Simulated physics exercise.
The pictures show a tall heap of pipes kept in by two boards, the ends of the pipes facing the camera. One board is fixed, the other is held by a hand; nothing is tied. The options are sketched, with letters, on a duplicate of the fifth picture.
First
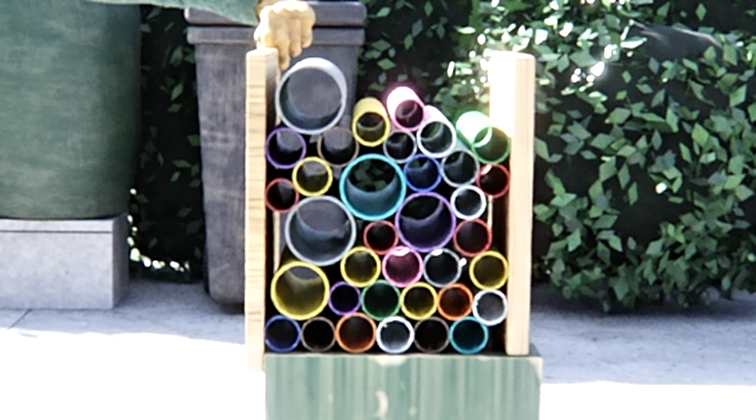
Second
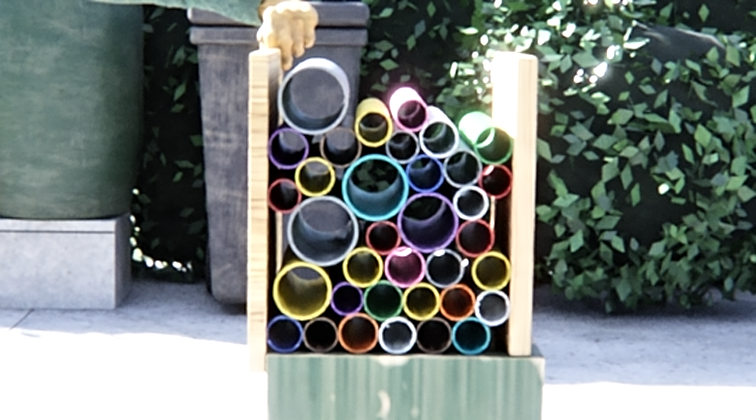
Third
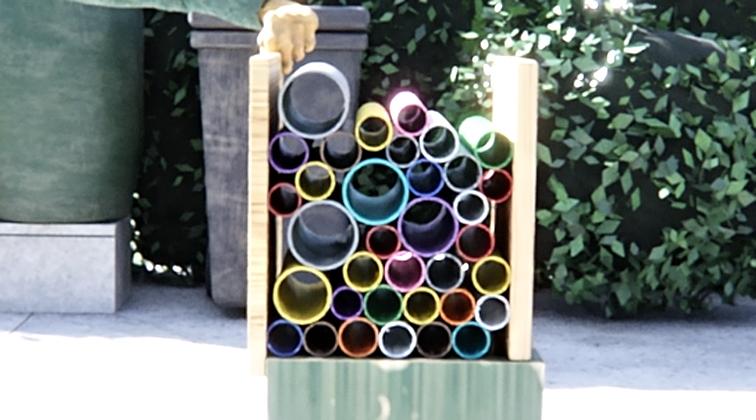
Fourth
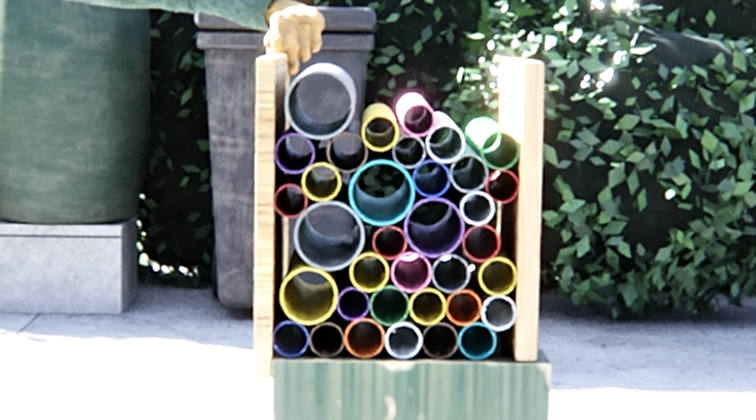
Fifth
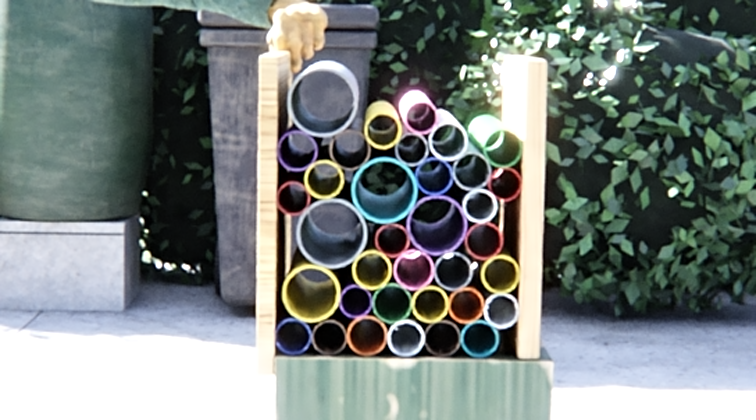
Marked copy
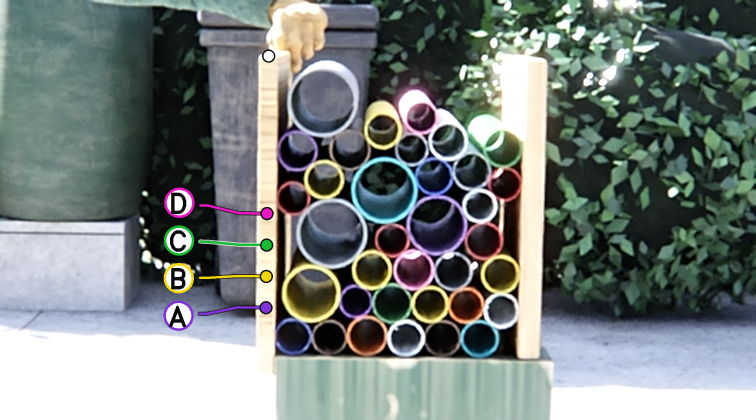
A stack of colourful pipes shifts very slightly right between two boards, one held by a hand.
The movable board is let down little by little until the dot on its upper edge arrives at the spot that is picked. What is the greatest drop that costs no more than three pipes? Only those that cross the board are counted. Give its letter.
The answer is mark D.
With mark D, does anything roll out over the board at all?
At D: Yes.
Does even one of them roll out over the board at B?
Yes, at B.
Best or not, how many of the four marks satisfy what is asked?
One of the four.
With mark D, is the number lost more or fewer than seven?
It loses fewer than seven.
On the marked copy, A at (266, 308); B at (266, 276); C at (267, 245); D at (267, 214); the white dot at (269, 56).
Taking D. A third of the way, top of the board (277, 126).
Two thirds of the way, top of the board (277, 204).
When it is over, top of the board (276, 213), two out over the board.
As for the rest, A more than three out over the board; B more than three out over the board; C more than three out over the board.
